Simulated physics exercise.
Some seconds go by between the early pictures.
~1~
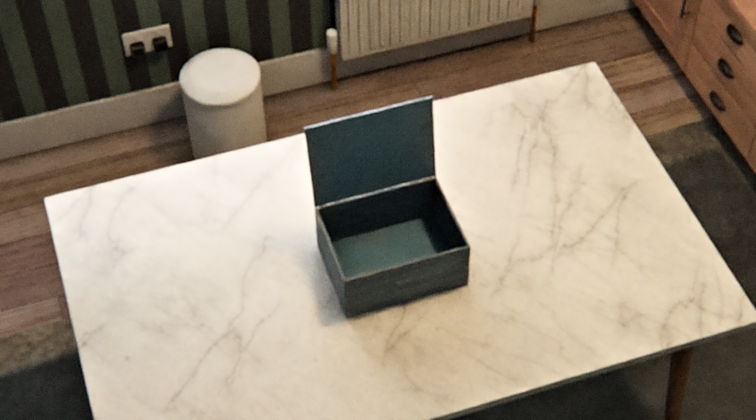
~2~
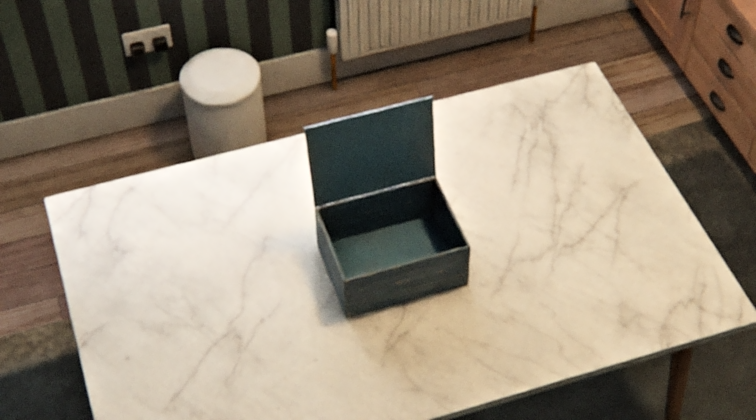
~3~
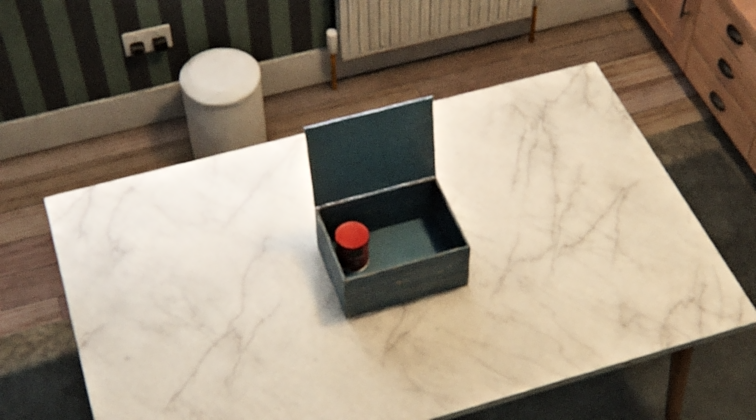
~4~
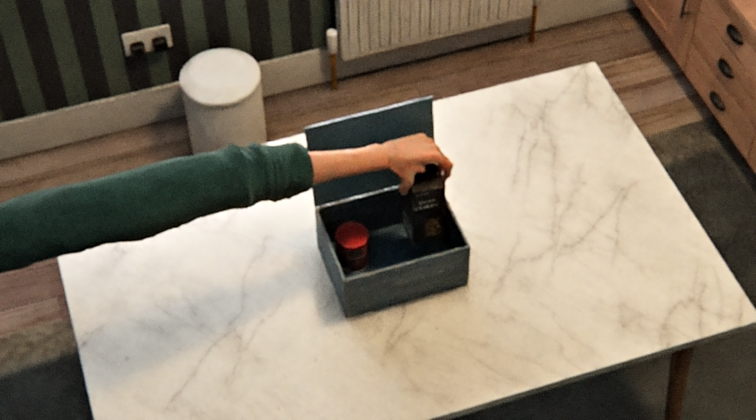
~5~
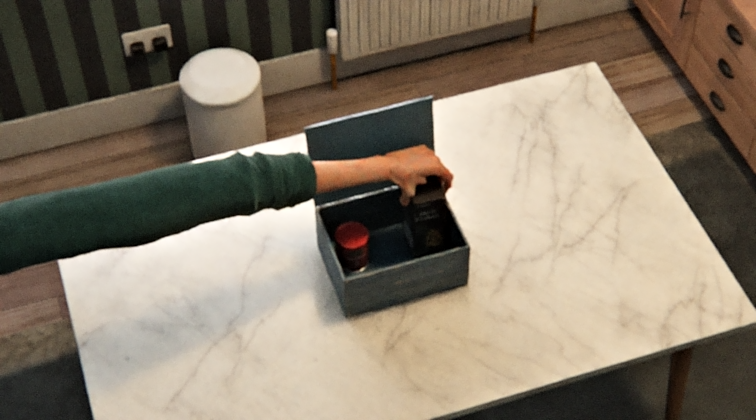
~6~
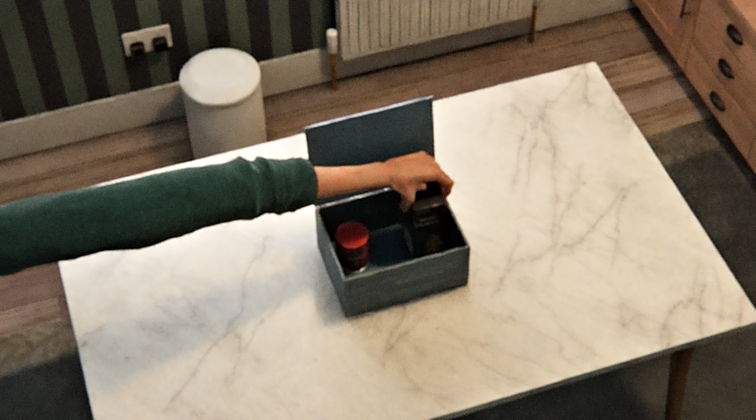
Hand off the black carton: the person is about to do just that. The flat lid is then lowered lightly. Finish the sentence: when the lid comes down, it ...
... cannot close.
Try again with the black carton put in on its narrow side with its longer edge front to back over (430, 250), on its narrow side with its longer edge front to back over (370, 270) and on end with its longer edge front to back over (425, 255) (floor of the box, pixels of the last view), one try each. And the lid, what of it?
So: First shut tight, second shut tight, third open.
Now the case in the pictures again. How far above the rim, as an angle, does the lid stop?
Near 50°.
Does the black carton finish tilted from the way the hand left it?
Result: The black carton remains as it was set.
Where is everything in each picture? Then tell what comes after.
In the first frame, the last thing is not in view yet.
In the second frame, the last thing is not in view yet.
In the third frame, the last thing is not in view yet; red tin (352, 247).
The fourth frame shows still above its spot; black carton (423, 204); red tin (352, 247).
The fifth frame shows still above its spot; black carton (424, 214); red tin (352, 247).
The sixth frame shows put in, still held; black carton (424, 220); red tin (352, 247).
Then, 1.20 s after the last picture, lid starting down.
Then, 1.50 s after the last picture, lid 66° above the rim.
At rest, lid 52° above the rim; both in place. Seen from the same camera at the end, black carton near (424, 220).
